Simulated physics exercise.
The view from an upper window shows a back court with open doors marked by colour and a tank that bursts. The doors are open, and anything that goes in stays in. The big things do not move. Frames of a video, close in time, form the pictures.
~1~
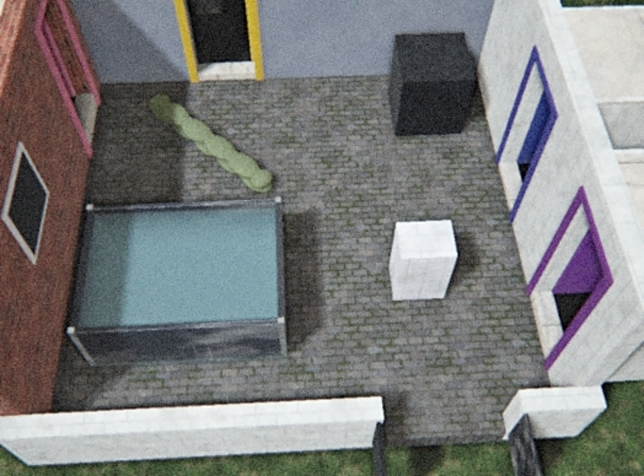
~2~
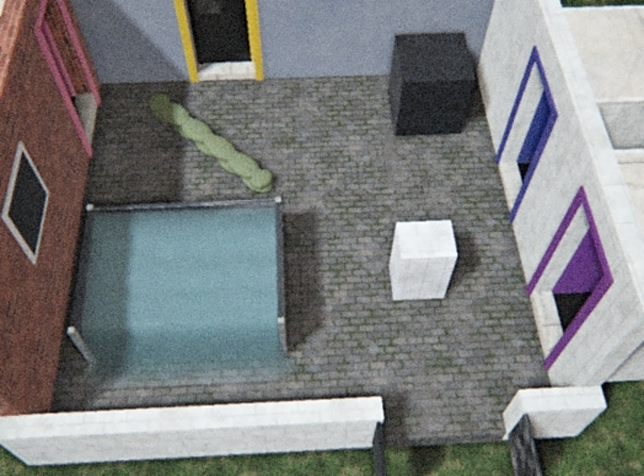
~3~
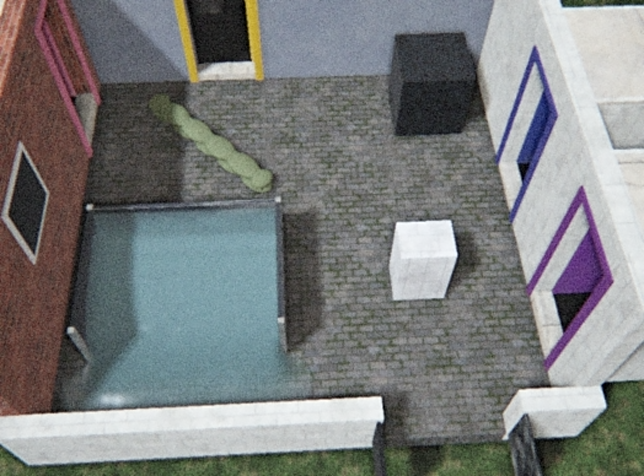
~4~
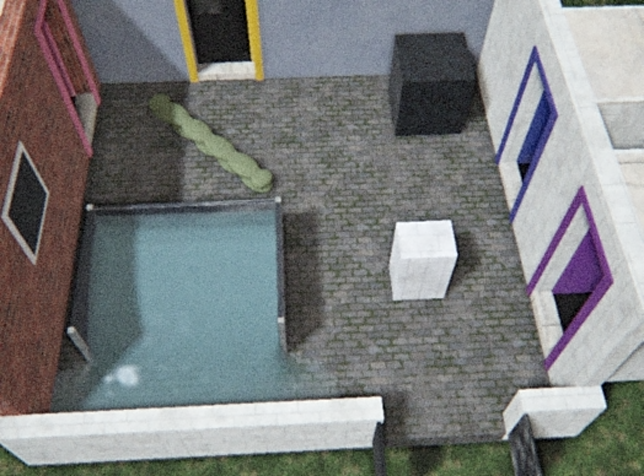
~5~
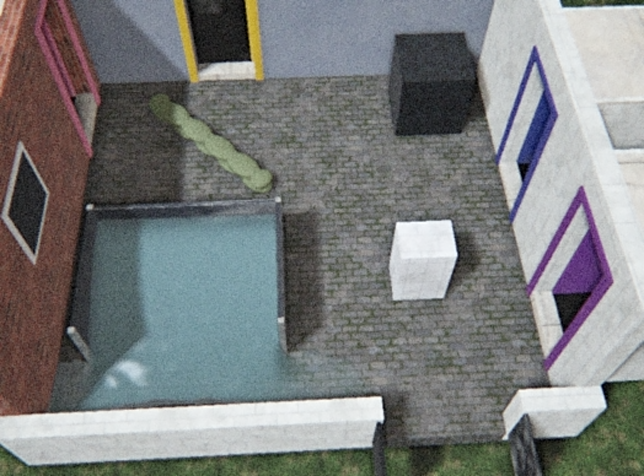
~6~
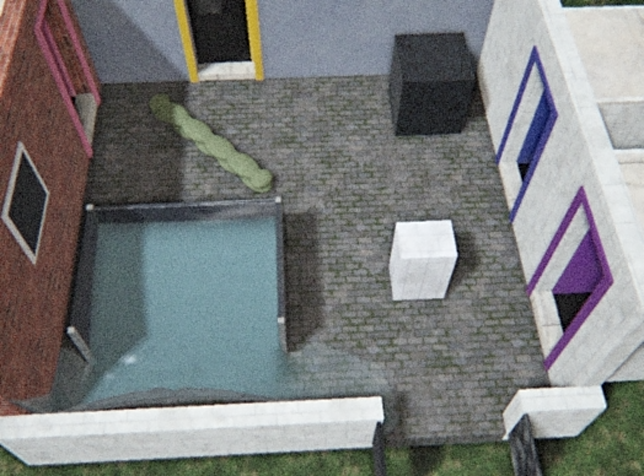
Water poured from the glass-sided tank on the left once its near side was gone, spreading across the paving along the low white wall and a little to the right, while everything else stayed still.
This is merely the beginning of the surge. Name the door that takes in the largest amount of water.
Purple.
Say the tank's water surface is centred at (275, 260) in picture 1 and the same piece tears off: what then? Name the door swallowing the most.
My guess is the one in purple.
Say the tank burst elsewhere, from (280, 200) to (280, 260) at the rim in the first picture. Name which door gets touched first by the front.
That would be the door marked blue.
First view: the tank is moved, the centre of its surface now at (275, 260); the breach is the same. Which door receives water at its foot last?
It would be the yellow-painted one.
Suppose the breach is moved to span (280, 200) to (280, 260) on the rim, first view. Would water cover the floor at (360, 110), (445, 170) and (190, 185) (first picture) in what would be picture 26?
The first spot is soaked through, the second is soaked through, the third is left untouched.
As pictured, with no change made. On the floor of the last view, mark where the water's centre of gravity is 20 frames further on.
Roughly (244, 297).
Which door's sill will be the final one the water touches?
Answer: The door marked yellow.
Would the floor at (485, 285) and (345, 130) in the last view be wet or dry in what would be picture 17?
Taking them in turn: Drenched, not wetted.
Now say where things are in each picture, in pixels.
Still water in the tank at (182, 265), in the first frame.
The front is at (291, 360), out from the gap at (185, 345), in the second frame.
The front is at (302, 388), out from the gap at (186, 348), in the third frame.
Water pours out at (187, 349) and has run to a hidden place, in the fourth frame.
Water pours out at (187, 349) and has run to a hidden place, in the fifth frame.
The front is at a hidden place, out from the gap at (187, 350), in the sixth frame.
A moment on, water covers 30 % of the floor; yellow door not reached, blue door not reached, pink door not reached, purple door not reached.
Next, water covers 45 % of the floor; yellow door not reached, blue door wet at the sill, nothing in, pink door wet at the sill, nothing in, purple door some in.
Then, water covers 65 % of the floor; yellow door wet at the sill, nothing in, blue door wet at the sill, nothing in, pink door wet at the sill, nothing in, purple door a lot in.
Later, water covers 90 % of the floor; yellow door wet at the sill, nothing in, blue door wet at the sill, nothing in, pink door wet at the sill, nothing in, purple door a lot in.
In the end, water covers 95 % of the floor; yellow door wet at the sill, nothing in, blue door a trickle in, pink door wet at the sill, nothing in, purple door a lot in; the purple door has let in the most.
